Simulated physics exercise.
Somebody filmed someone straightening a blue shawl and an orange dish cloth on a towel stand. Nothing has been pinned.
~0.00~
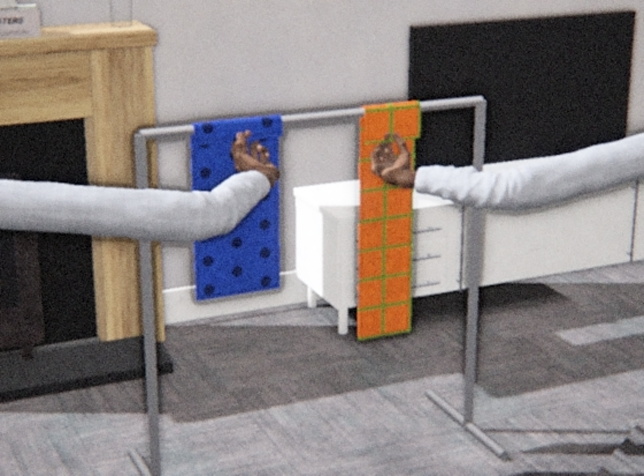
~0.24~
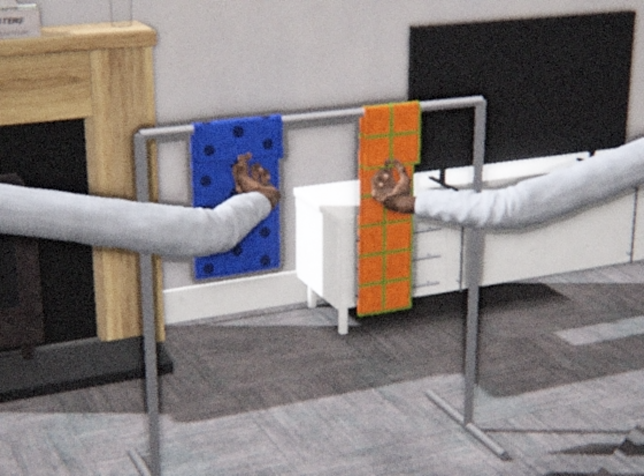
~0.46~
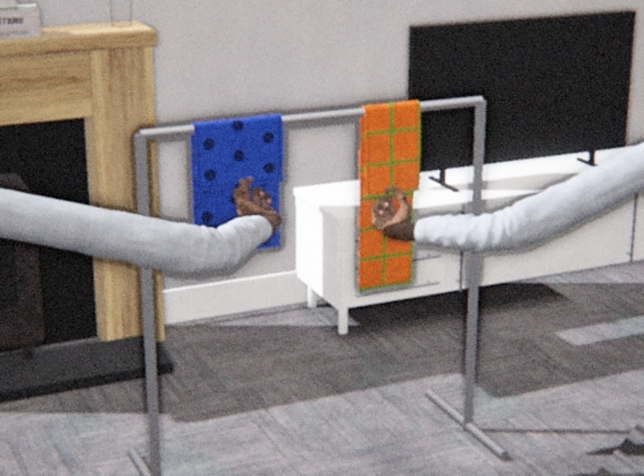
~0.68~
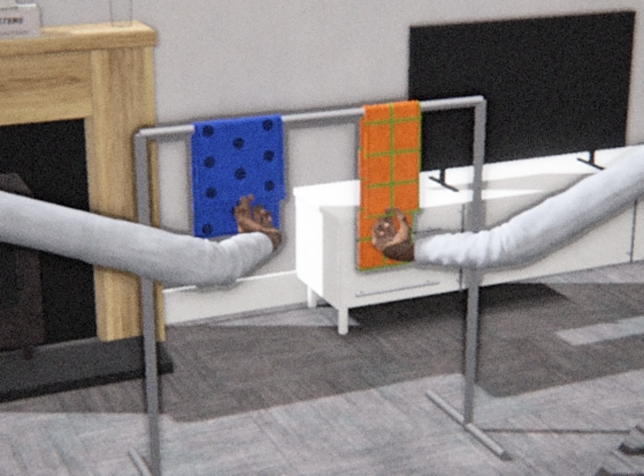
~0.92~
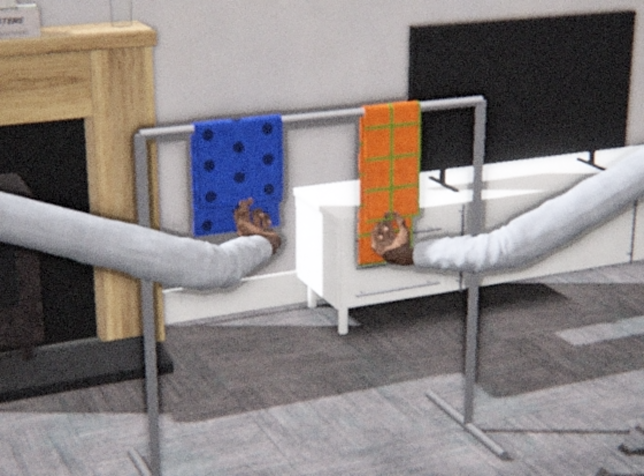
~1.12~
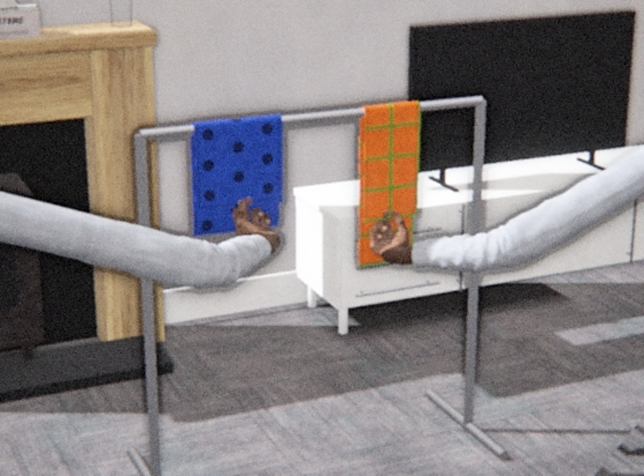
In a grey-floored room seen from the front by a still camera, a metal rail stands before a wooden fireplace at left and a white cabinet and black screen at right. A dark-spotted blue cloth hangs left of a green-checked orange one. Two pale-sleeved arms reach in from either side, hands drawing the front layers down as the longer back layers rise, then barely moving.
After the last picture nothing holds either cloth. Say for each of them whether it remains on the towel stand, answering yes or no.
Blue shawl: Yes; orange dish cloth: Yes.
By 1.72 s, shawl unmoved; dish cloth unmoved.
When it is over, shawl unmoved; dish cloth unmoved. The blue shawl hangs there and the orange dish cloth keeps its place.
